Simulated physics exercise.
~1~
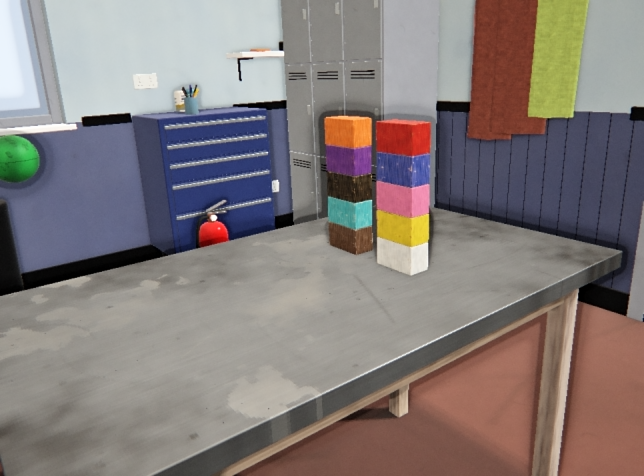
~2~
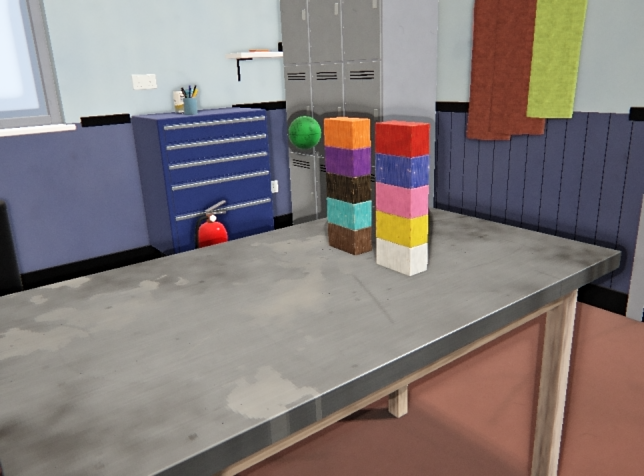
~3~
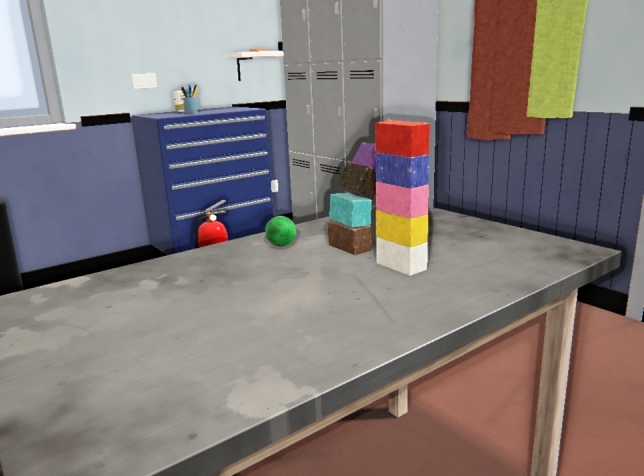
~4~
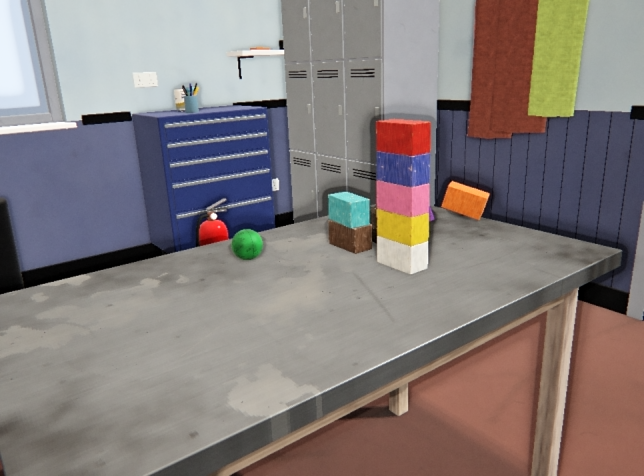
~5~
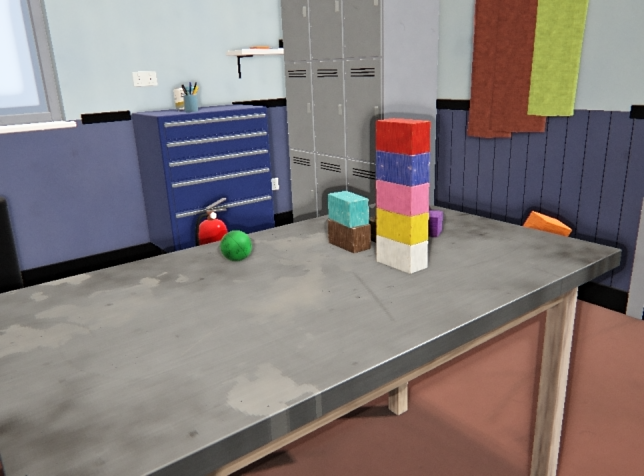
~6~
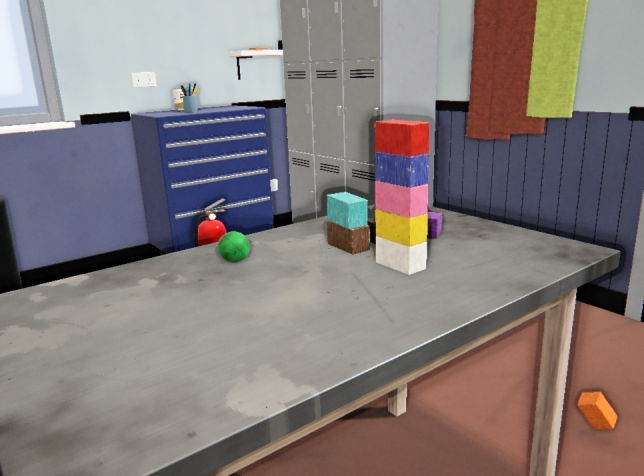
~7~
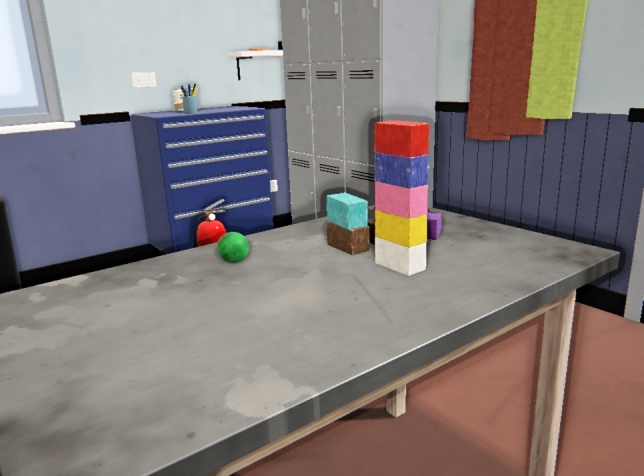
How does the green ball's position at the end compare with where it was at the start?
At the start the green ball was in the air at the far left, but at the end it was resting on the table, farther right and lower, a little to the left of the blocks.
